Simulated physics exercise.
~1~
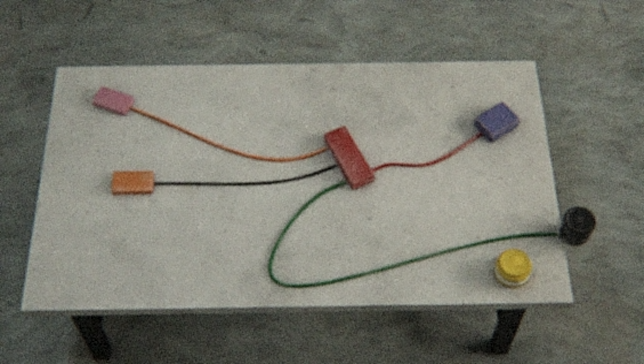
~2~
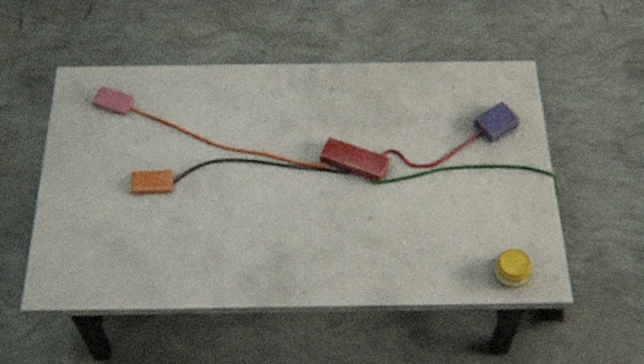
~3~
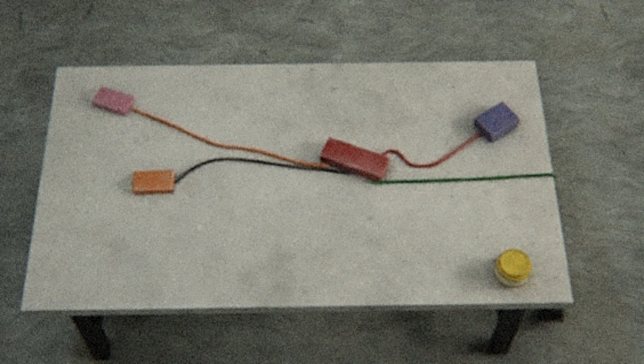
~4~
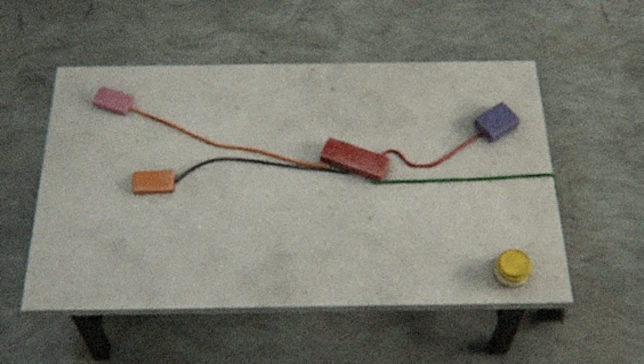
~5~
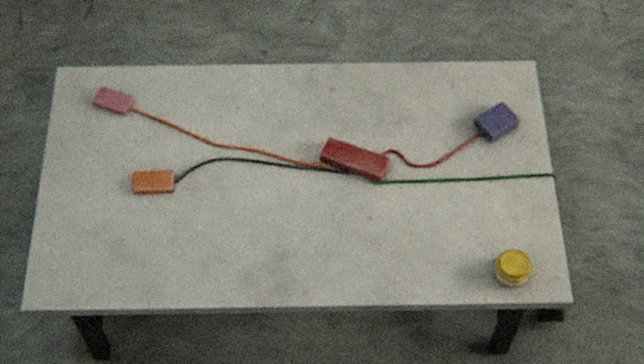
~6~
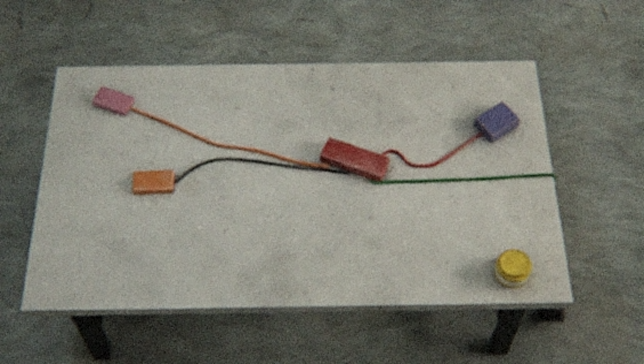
The table's black speaker drops off the right edge, green cable taut behind, red strip turned.
